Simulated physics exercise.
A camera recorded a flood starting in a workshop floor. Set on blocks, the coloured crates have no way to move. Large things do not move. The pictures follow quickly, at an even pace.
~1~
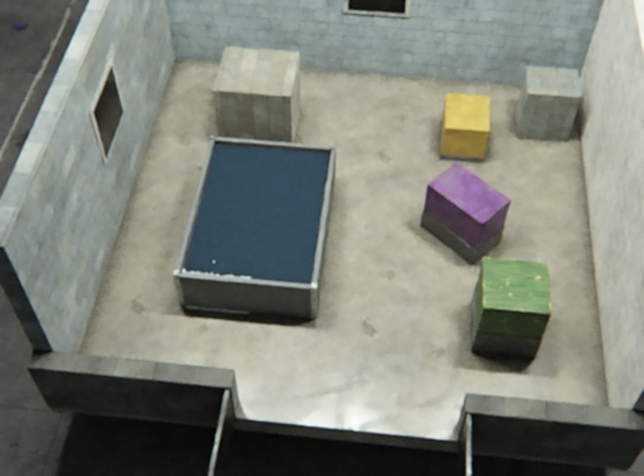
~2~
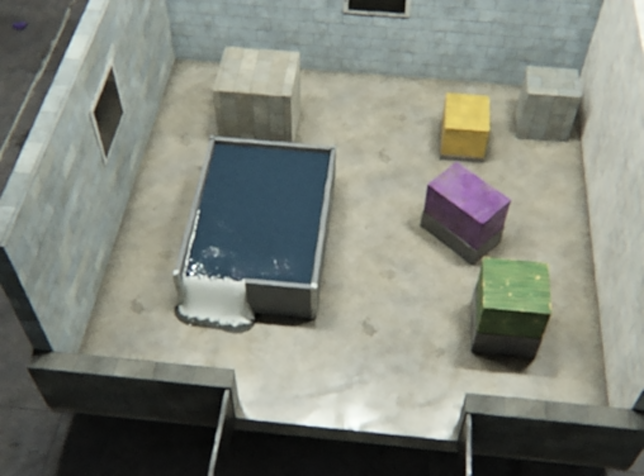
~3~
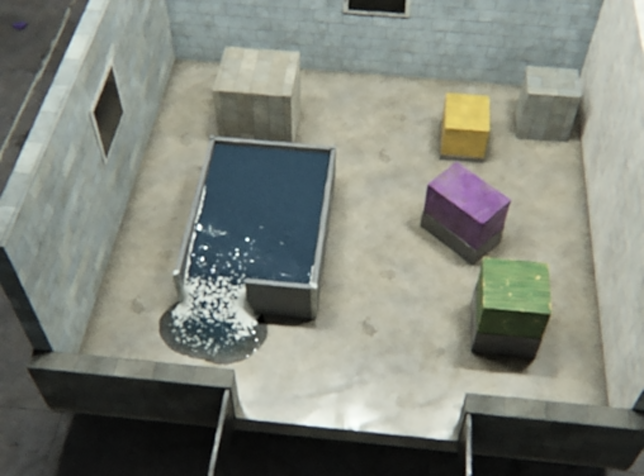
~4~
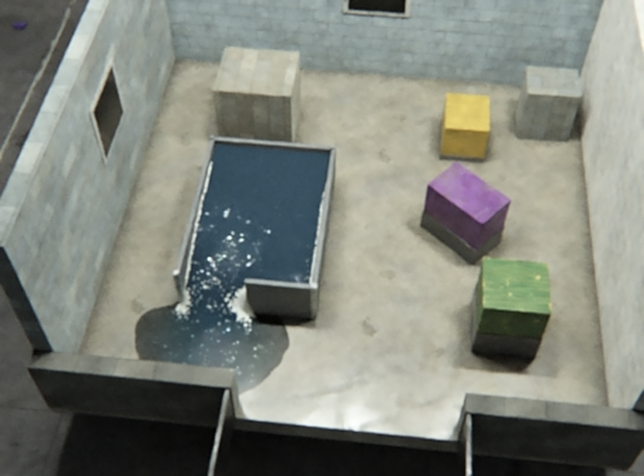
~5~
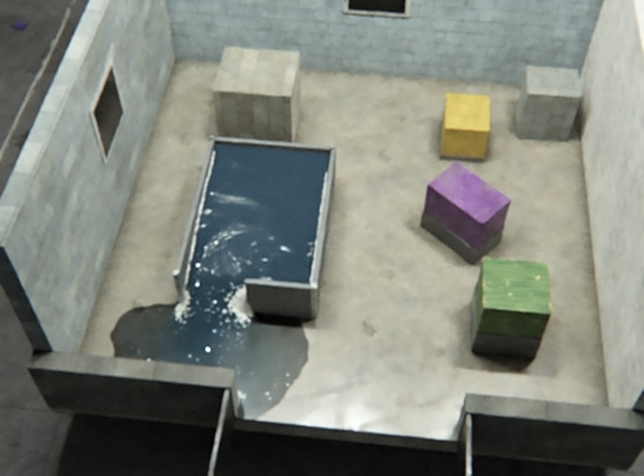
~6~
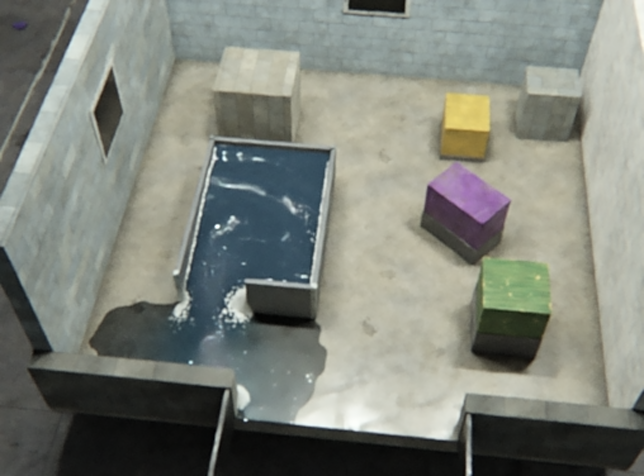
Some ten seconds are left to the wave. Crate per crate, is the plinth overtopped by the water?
In order: The purple crate will come through untouched; the yellow crate will come through untouched; the green crate will come through untouched.
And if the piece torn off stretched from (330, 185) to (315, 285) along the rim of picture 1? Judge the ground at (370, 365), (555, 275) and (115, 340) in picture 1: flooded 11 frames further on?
As listed: Flooded, wet, no water.
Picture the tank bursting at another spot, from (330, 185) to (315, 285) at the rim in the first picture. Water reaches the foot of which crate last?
My answer: The one in yellow.
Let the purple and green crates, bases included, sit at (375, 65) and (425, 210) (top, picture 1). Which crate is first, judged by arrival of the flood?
That should be the one in green.
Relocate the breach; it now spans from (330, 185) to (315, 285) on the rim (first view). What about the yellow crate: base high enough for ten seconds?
So, as it turns out, the yellow crate is swamped.
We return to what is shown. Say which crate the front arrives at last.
I think it's the one in yellow.
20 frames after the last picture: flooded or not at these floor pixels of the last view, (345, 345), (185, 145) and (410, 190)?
Status by point, in sequence: Waterlogged; waterlogged; unwetted.
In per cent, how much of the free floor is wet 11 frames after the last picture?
My estimate is close to 20 per cent.
A moment on, water covers 10 % of the floor; the purple crate not reached, the yellow crate not reached, the green crate not reached.
Next, water covers 20 % of the floor; the purple crate not reached, the yellow crate not reached, the green crate not reached.
Then, water covers 45 % of the floor; the purple crate not reached, the yellow crate not reached, the green crate water round its plinth.
Later, water covers 65 % of the floor; the purple crate water round its plinth, the yellow crate not reached, the green crate water round its plinth.
In the end, water covers 95 % of the floor; the purple crate stayed above the water, the yellow crate stayed above the water, the green crate stayed above the water.
